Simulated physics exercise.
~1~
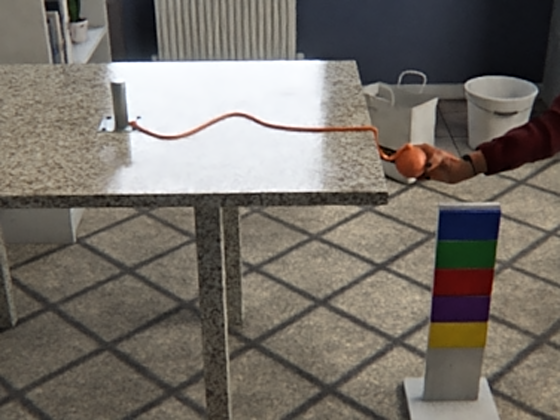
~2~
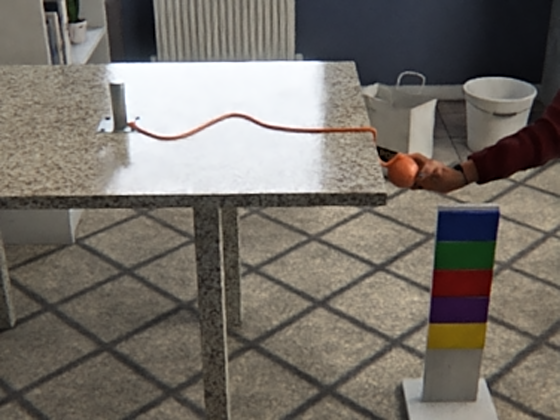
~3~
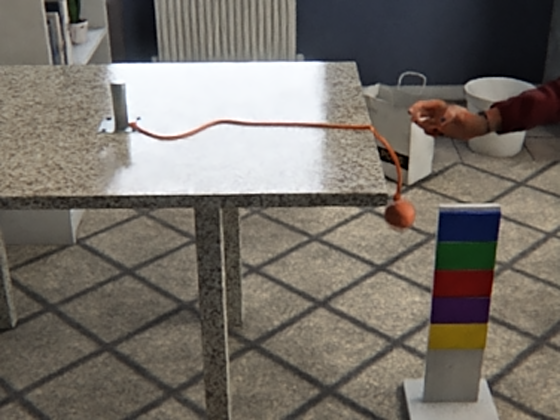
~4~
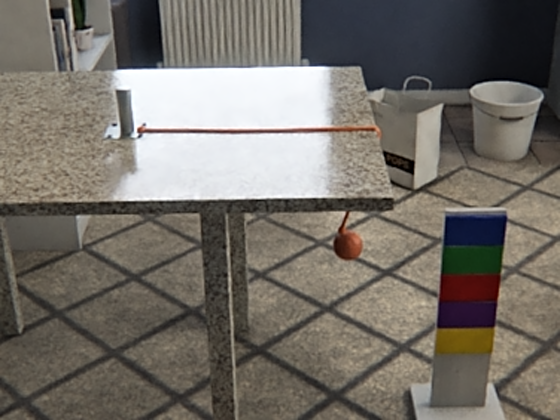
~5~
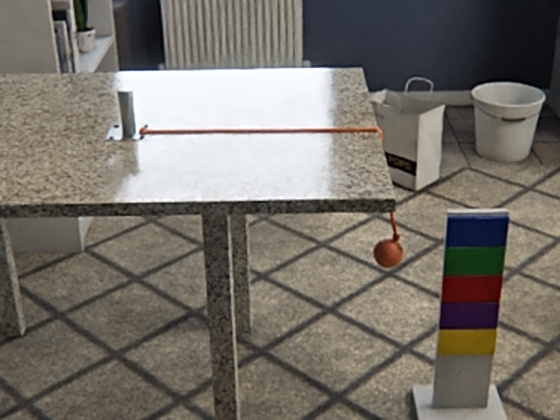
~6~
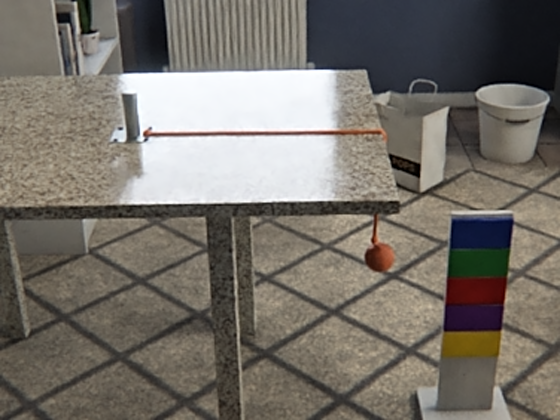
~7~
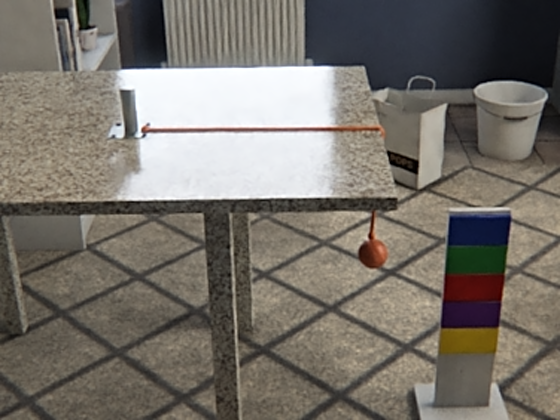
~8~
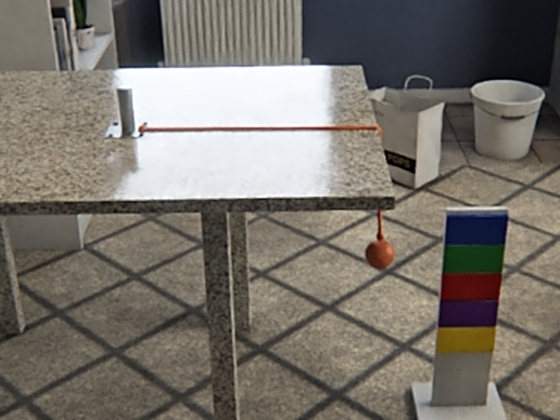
An orange on a cord drops off the table edge, swings, and hangs level with green.
